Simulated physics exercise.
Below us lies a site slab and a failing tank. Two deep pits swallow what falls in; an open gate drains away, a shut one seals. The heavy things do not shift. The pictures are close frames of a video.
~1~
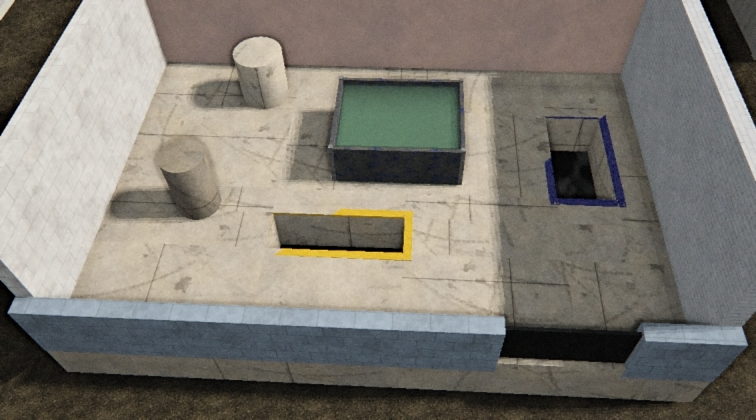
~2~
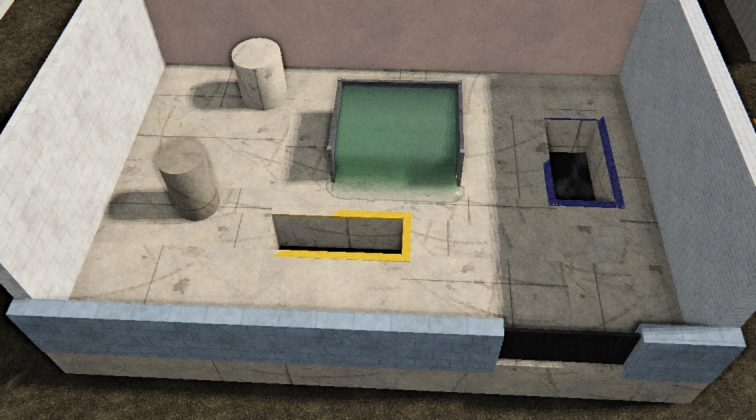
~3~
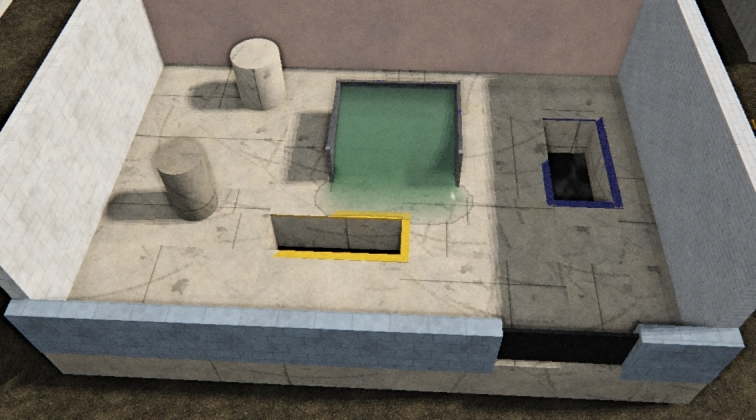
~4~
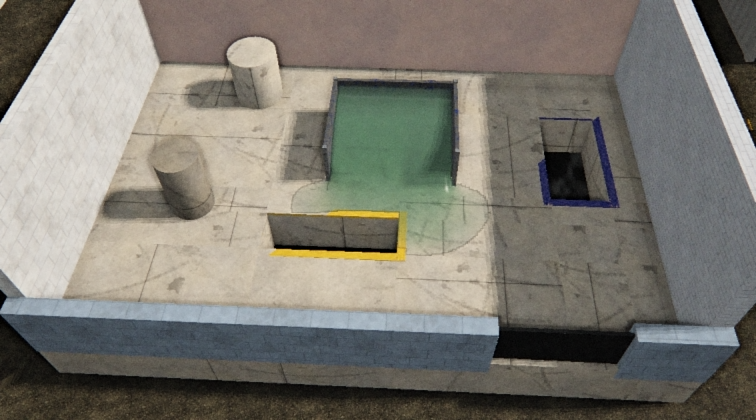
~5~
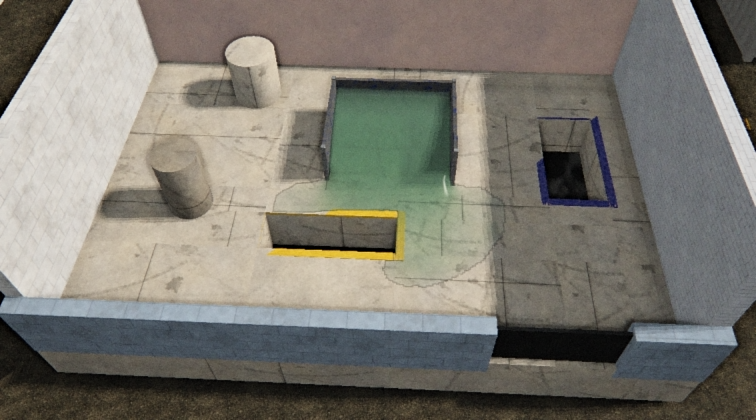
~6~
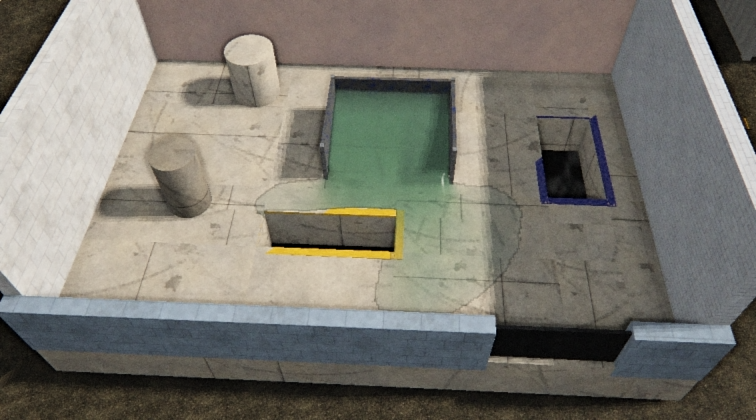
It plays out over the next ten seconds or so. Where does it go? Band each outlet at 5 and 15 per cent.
In the end: The gate takes less than 5 %; the yellow pit takes more than 15 %; the blue pit takes between 5 and 15 %.
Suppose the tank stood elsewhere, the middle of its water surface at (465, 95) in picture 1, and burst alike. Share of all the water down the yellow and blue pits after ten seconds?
Parts in a hundred: Yellow 25, blue 25.
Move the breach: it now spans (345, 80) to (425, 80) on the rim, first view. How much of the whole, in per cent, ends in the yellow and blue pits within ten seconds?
Per cent: Yellow 14, blue 30.
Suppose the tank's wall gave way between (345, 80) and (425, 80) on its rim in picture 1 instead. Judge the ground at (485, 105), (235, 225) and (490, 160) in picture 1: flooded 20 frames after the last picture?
As listed: Under water, covered, dry.
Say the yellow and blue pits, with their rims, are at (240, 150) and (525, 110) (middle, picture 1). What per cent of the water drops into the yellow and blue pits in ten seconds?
Parts in a hundred: Yellow 8, blue 20.
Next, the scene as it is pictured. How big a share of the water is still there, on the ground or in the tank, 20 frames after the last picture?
Some 50 per cent.
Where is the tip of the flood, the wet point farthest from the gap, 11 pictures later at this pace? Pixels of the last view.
Around (683, 354).
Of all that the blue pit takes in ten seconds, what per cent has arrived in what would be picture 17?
Some 0 per cent.
A moment on, water covers 15 % of the floor; the gate 0 %, the yellow pit 28 %, the blue pit 0 %.
Next, water covers 25 % of the floor; the gate 0 %, the yellow pit 42 %, the blue pit 0 %.
Then, water covers 35 % of the floor; the gate 0 %, the yellow pit 51 %, the blue pit 0 %.
Later, water covers 45 % of the floor; the gate 0 %, the yellow pit 57 %, the blue pit 4 %.
In the end, water covers 40 % of the floor; the gate 0 %, the yellow pit 60 %, the blue pit 10 %.
